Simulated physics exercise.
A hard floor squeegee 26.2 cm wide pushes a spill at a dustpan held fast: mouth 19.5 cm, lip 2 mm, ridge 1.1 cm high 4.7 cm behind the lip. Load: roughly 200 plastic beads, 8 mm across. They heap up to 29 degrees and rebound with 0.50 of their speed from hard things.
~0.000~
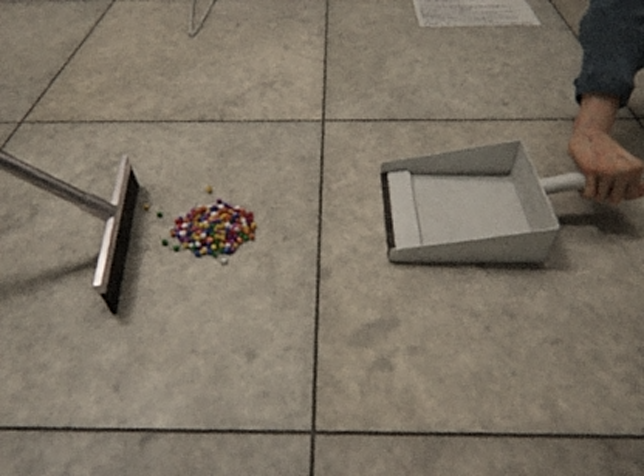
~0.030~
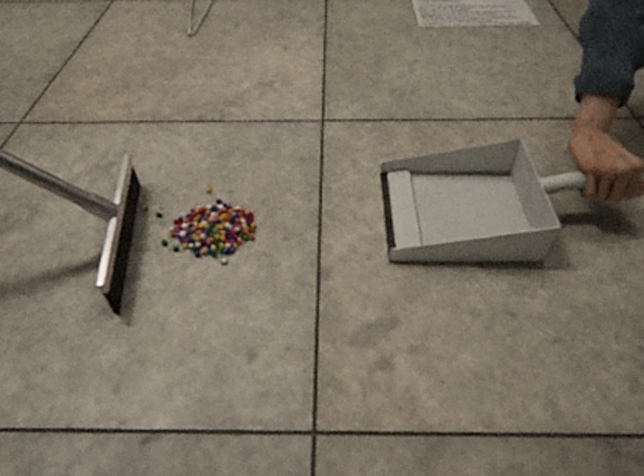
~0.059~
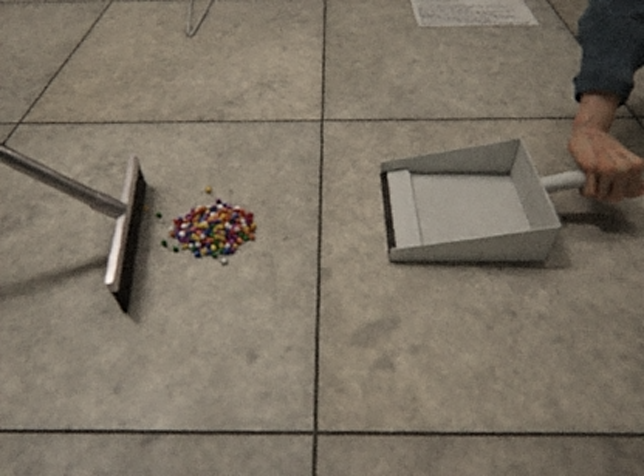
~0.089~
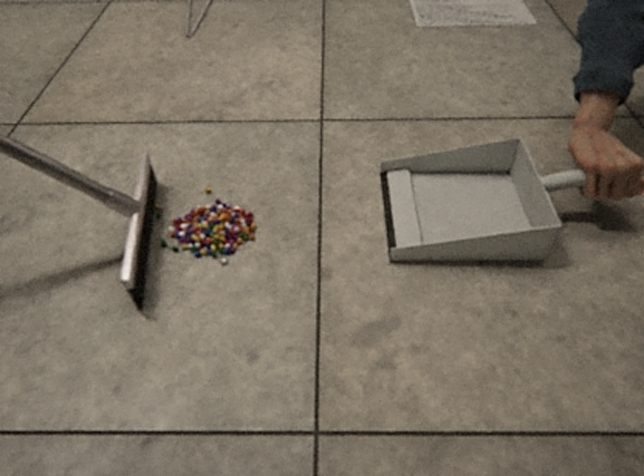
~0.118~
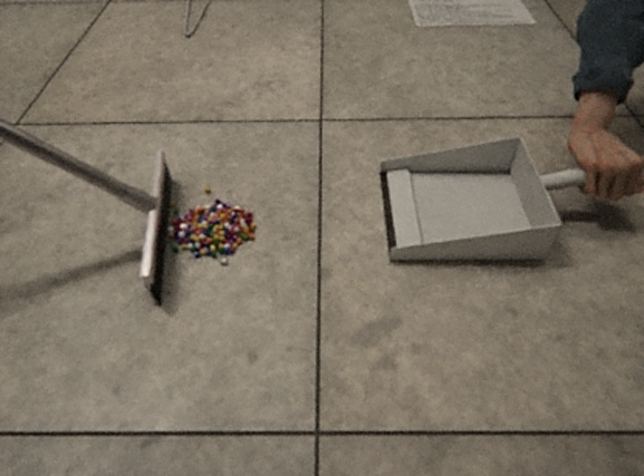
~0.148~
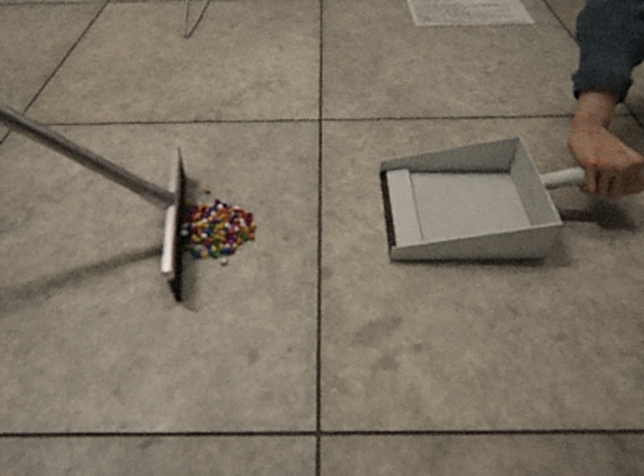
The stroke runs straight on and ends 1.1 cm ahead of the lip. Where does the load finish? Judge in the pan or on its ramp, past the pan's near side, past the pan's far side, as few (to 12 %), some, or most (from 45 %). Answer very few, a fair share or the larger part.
Pan a fair share, near side very few, far side a fair share.
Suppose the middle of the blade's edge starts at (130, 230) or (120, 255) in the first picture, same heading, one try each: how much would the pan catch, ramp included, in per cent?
About 40 and 40 per cent.
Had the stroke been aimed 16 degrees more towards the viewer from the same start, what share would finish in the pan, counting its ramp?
It would be near 40 per cent.
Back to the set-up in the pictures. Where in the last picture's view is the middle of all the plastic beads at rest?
At about (391, 190).
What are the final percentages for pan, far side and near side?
Pan 40; near side 5; far side 20.
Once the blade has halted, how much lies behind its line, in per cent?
Roughly 0 per cent.
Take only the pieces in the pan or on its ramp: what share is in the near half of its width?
About 30 per cent.
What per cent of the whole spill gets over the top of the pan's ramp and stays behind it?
Roughly 10 per cent.
Then, at 0.32 s, middle of the blade 17 cm from the lip; 0 % over the lip, far side 5 %, near side 5 %.
Then, at 0.44 s, middle of the blade 7 cm from the lip; 0 % over the lip, far side 15 %, near side 5 %.
Then, at 0.68 s, middle of the blade 3 cm from the lip; 45 % over the lip, far side 20 %, near side 5 %.
At rest (1.8 s), pan 40 %, near side 5 %, far side 20 %, in front of the lip or behind the blade 30 %.
